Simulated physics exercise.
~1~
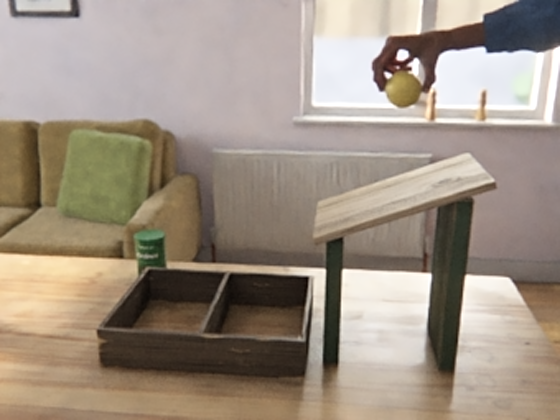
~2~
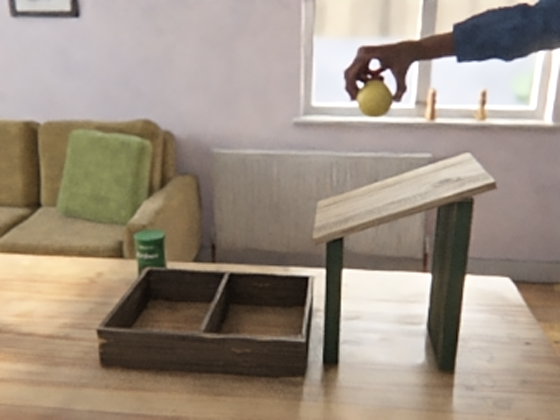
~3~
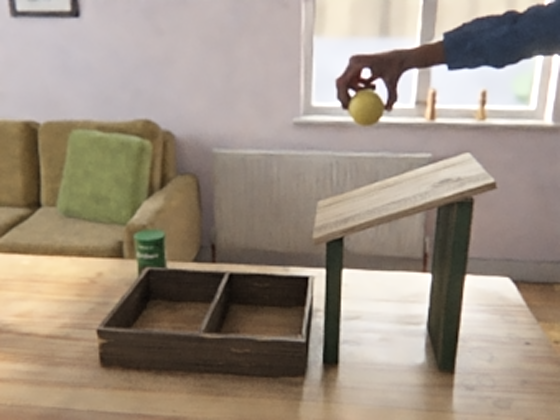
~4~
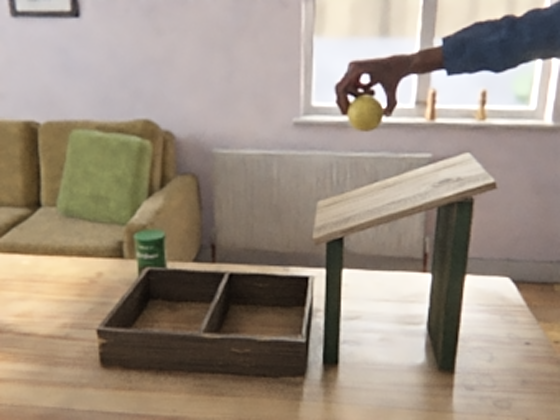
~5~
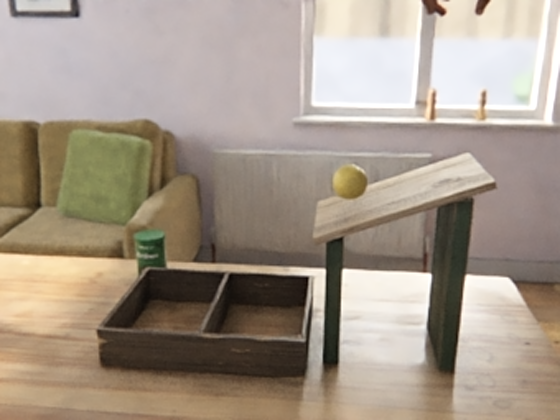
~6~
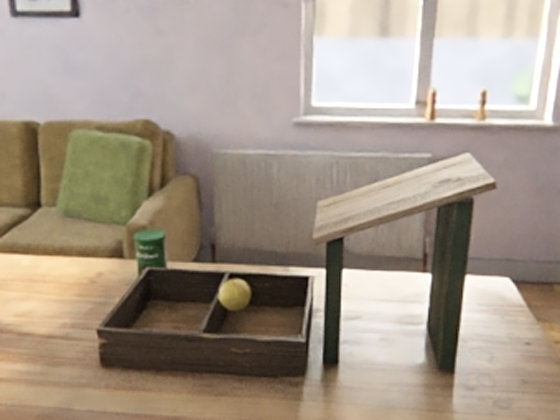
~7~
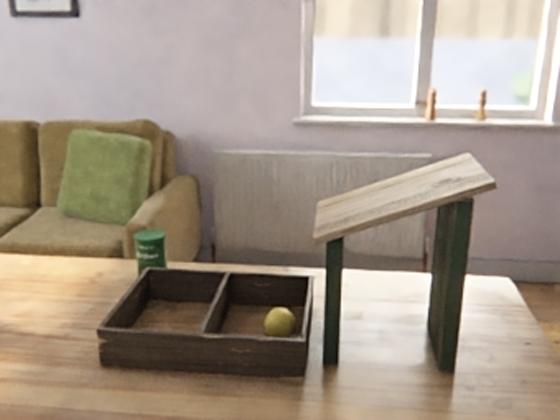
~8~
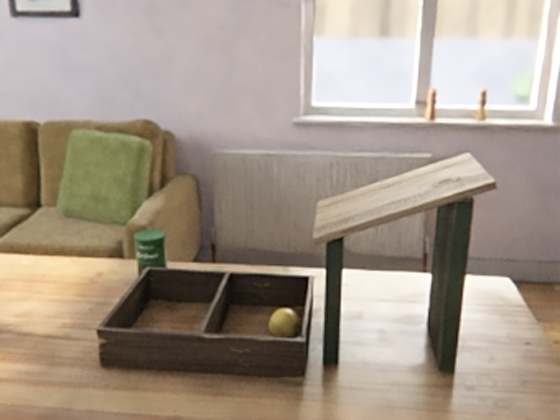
A yellow lemon, held by a hand above a sloping board, moves left and slightly down before the hand releases it onto the board. It drops into the divided wooden tray beside a green tin, shifts right, and ends in the bay nearer the board.
